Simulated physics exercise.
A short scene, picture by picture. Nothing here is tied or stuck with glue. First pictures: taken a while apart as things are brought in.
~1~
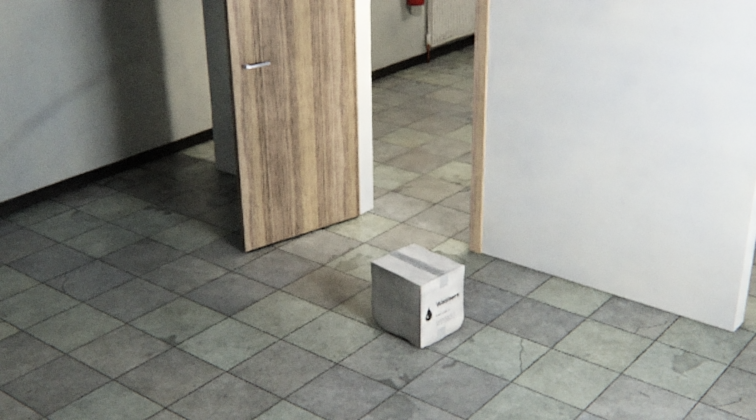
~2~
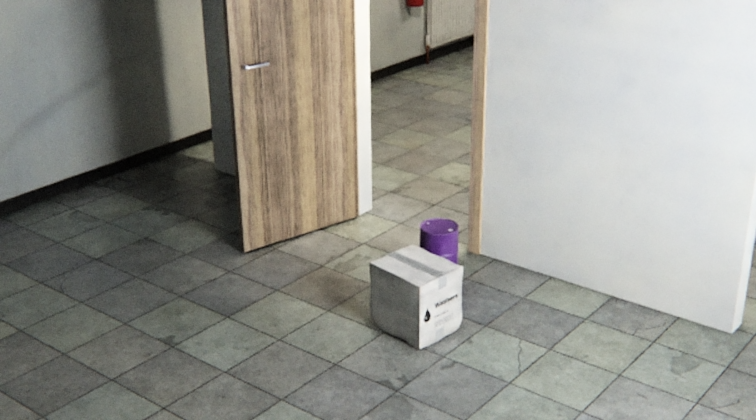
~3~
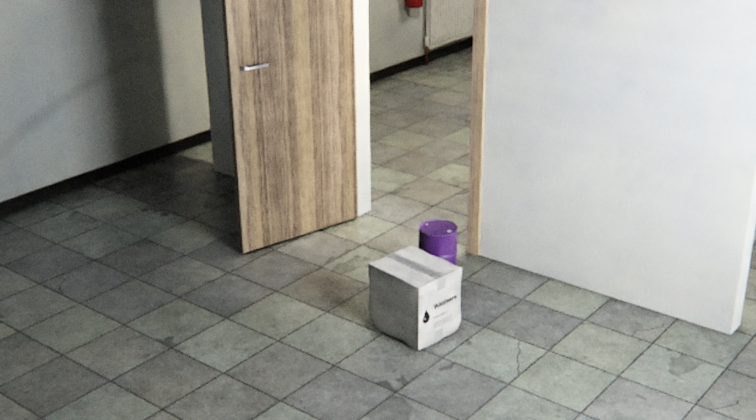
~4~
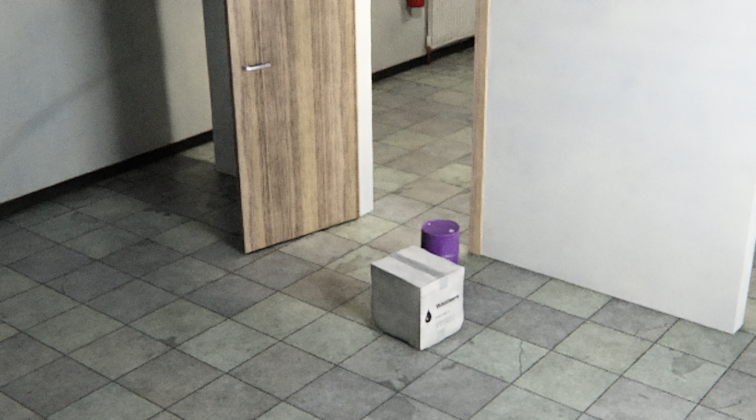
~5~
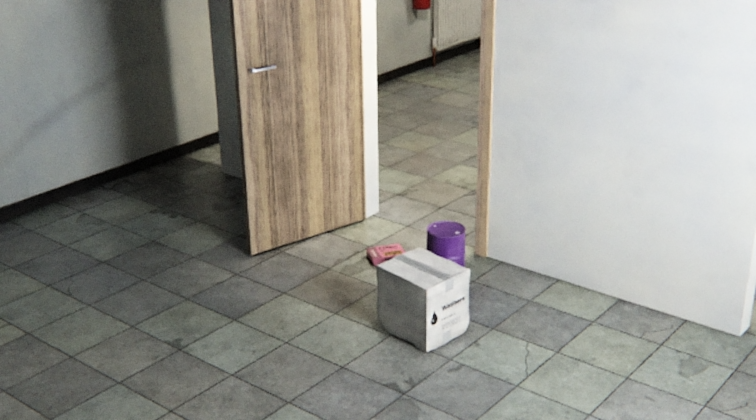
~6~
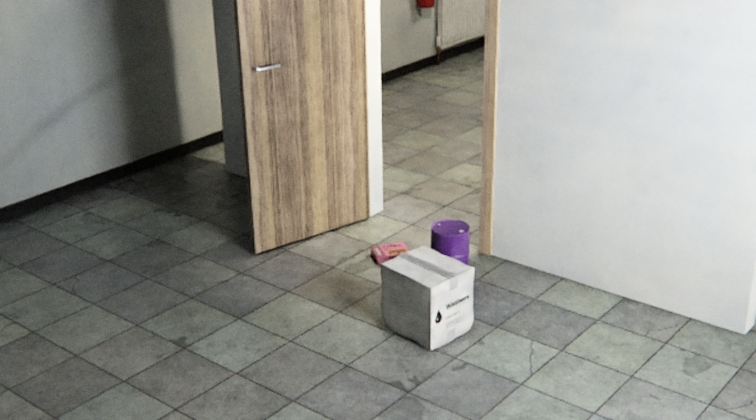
In a room with grey tiled floor, seen from above at an angle, a wooden door stands wide open beside a doorway and a pale wall. A white box with a dark drop mark sits on the tiles near the centre, and the door stays still. A purple container appears behind the box, then a pink packet to its left, while the view shifts very slightly.
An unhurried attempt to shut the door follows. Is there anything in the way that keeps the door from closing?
No - the door closes.
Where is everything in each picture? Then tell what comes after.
Door wide open and still, in the first picture.
Door wide open and still; white box (416, 296), in the second picture.
Door wide open and still; white box (415, 297), in the third picture.
Door wide open and still; white box (417, 297), in the fourth picture.
Door wide open and still; white box (423, 299), in the fifth picture.
Door wide open and still; pink packet (391, 253), in the sixth picture.
Then, 0.80 s past the last view, door at 70°.
Then, 1.30 s past the last view, door at 33°; pink packet displaced about its own width near (419, 252).
Then, 1.50 s past the last view, door at 19°; pink packet displaced about its own width near (444, 247).
Then, 1.70 s past the last view, door at 4°; pink packet displaced well along near (464, 239).
Finally, door at 0°; moved from the start, pink packet; the other 2 still in place. Final places as the last picture's camera would see them, pink packet near (478, 231).
